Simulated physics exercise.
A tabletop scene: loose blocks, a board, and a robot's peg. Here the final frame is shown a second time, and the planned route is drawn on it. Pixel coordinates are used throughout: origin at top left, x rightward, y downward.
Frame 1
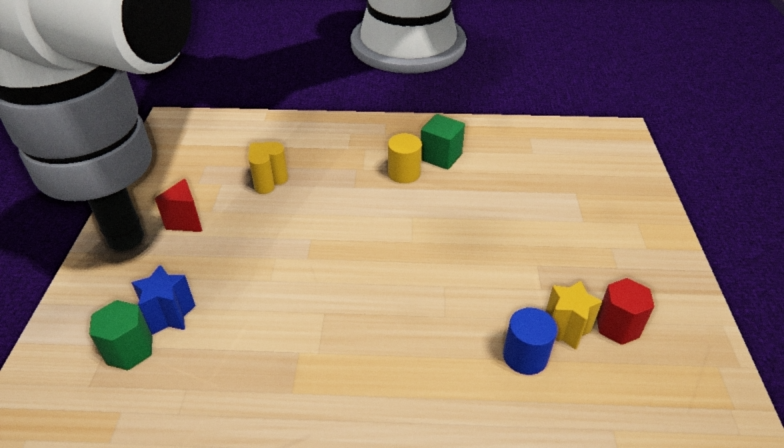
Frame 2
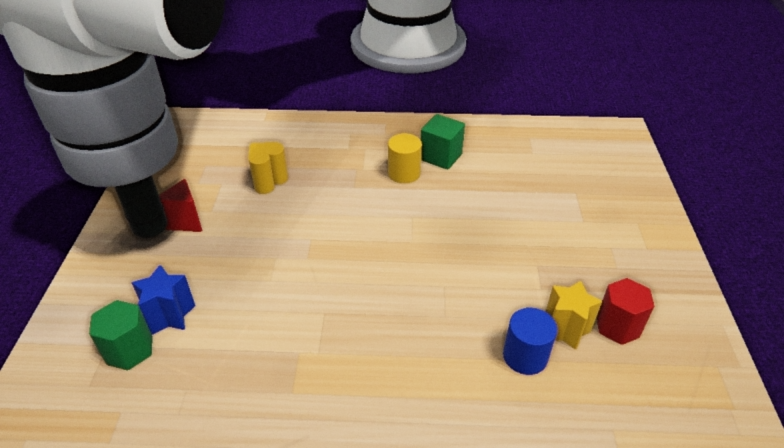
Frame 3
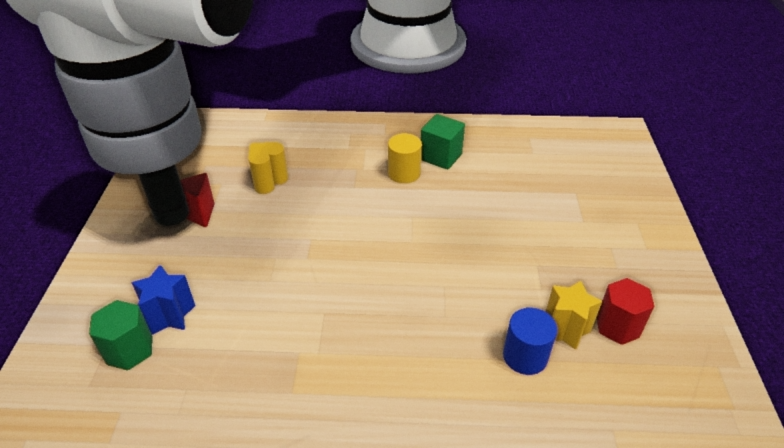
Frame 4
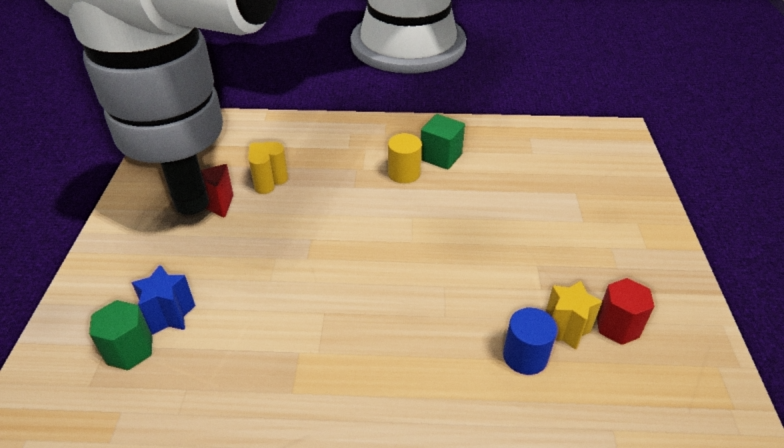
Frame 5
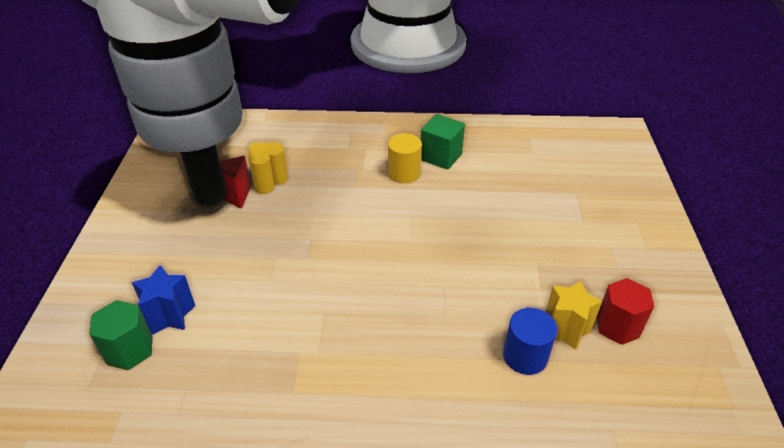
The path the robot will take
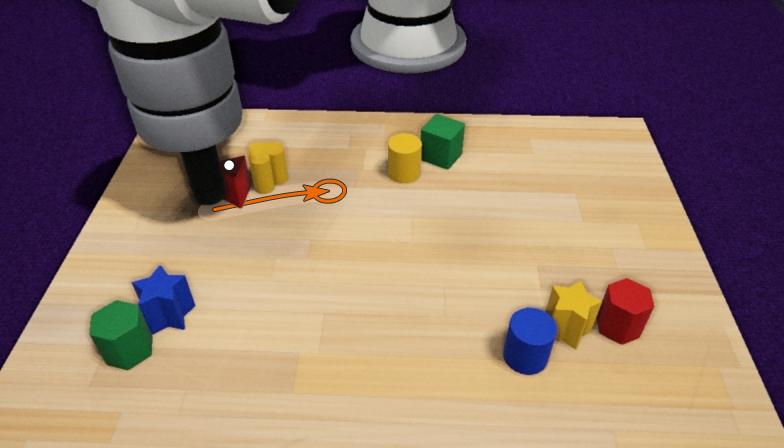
The robot's peg moves right to the red triangle and pushes it toward the yellow heart block.
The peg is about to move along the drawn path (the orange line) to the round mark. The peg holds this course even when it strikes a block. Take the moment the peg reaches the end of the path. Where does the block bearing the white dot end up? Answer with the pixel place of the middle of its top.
I think it will end close to (255, 151).
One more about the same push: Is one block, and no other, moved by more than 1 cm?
The answer is no.
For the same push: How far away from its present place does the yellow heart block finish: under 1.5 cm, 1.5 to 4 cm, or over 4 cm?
Between 1.5 and 4 cm.
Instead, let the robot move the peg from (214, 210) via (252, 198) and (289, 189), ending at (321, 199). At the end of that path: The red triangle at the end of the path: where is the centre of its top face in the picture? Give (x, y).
Its top centre lands on (262, 144).
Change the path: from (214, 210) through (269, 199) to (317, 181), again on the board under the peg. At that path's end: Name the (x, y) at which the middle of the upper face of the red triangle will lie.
I'd place it at (254, 151), taking the centre of its top.
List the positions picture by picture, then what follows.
In the first frame, peg's lower end at (126, 240); red triangle at (177, 192); yellow heart block at (264, 151); yellow circle at (405, 143).
In the second frame, peg at (150, 227); blocks still.
In the third frame, peg at (172, 216); red triangle at (191, 184).
In the fourth frame, peg at (192, 205); red triangle at (211, 174).
In the fifth frame, peg at (211, 196); red triangle at (229, 165); yellow heart block at (264, 151); yellow circle at (405, 143).
Drawn move, from (214, 210) by way of (272, 198) to (329, 191); the dot is on the red triangle.
What follows on the original path. One third of the way, peg at (252, 187); red triangle at (251, 153), turned 30° anticlockwise; yellow heart block at (277, 148), turned 20° anticlockwise.
Two thirds of the way, peg at (290, 180); red triangle at (255, 151), turned 45° anticlockwise; yellow heart block at (289, 144), turned 65° anticlockwise.
At the end, peg at (328, 177); red triangle at (255, 151), turned 45° anticlockwise; yellow heart block at (293, 143), turned 80° anticlockwise; yellow circle still.
